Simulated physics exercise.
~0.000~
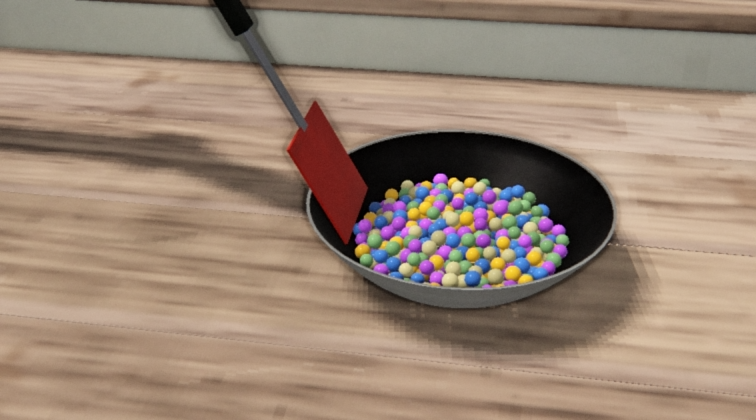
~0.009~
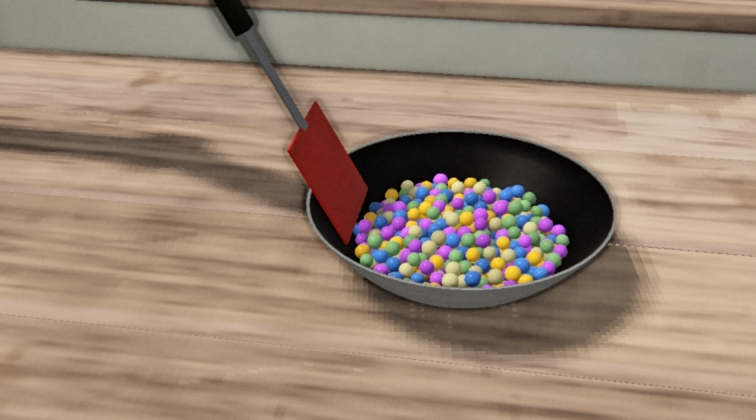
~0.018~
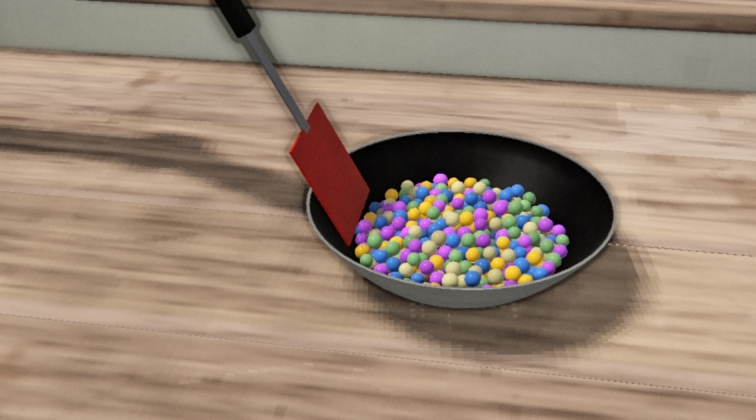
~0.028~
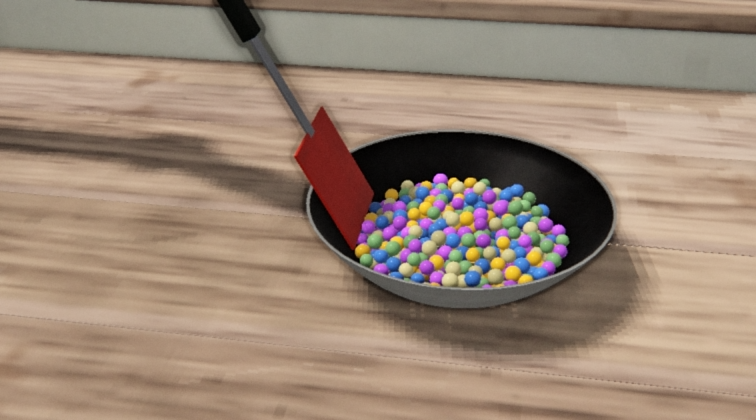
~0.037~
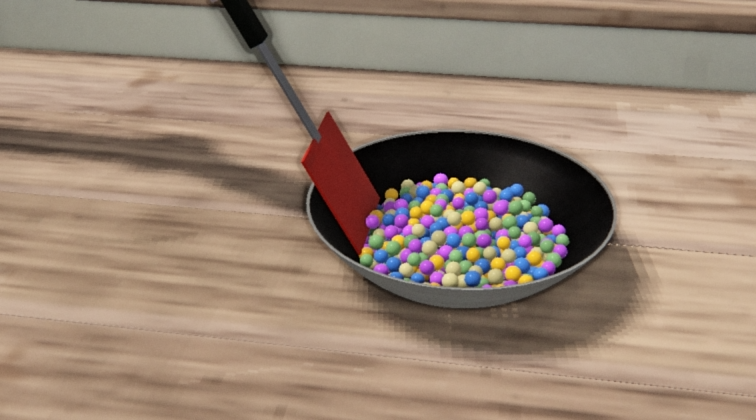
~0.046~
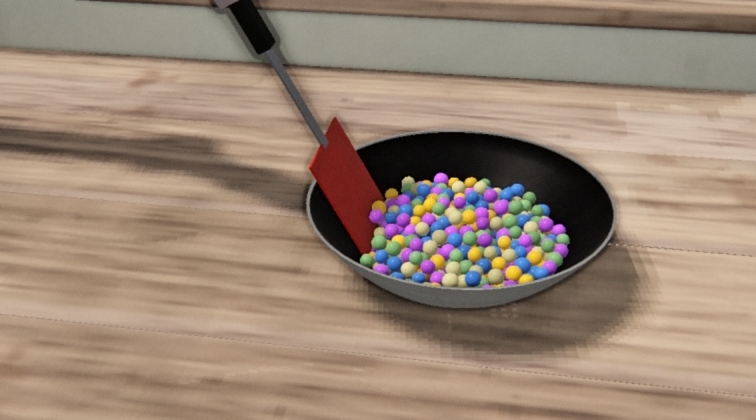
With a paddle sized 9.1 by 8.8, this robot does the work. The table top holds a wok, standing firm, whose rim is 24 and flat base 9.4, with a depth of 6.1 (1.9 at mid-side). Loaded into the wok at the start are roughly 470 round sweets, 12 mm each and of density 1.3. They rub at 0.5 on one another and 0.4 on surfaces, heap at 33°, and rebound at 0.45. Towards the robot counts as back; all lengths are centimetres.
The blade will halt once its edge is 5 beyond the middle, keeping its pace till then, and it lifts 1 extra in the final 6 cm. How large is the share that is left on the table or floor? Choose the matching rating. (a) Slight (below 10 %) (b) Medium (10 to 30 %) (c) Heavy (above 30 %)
The answer is b.
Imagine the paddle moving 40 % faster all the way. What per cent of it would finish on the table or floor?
About 30 in a hundred.
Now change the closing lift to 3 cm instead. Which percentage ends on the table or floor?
I'd say close to 15 per cent.
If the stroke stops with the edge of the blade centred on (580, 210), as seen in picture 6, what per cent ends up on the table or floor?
Around 60 percent.
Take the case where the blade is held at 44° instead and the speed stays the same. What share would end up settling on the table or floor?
Some 15 in a hundred.
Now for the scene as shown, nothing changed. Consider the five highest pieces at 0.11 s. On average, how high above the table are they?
6 cm.
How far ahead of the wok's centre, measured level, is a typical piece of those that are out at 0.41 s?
That distance is around 16 cm.
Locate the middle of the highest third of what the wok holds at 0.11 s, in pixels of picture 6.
It is centred near (491, 222).
After 0.11 s, sloping 62°, highest piece 8 above the table; 466 in the wok.
After 0.18 s, sloping 62°, highest piece 8 above the table; 466 in the wok.
After 0.41 s, sloping 62°, highest piece 8 above the table; 386 in the wok, 77 on the table or floor, 3 on the blade or in flight.
After 1.46 s, sloping 62°, highest piece 8 above the table; 383 in the wok, 83 on the table or floor.
In the end, 383 in the wok, 83 on the table or floor. That is 18 % on the table or floor.
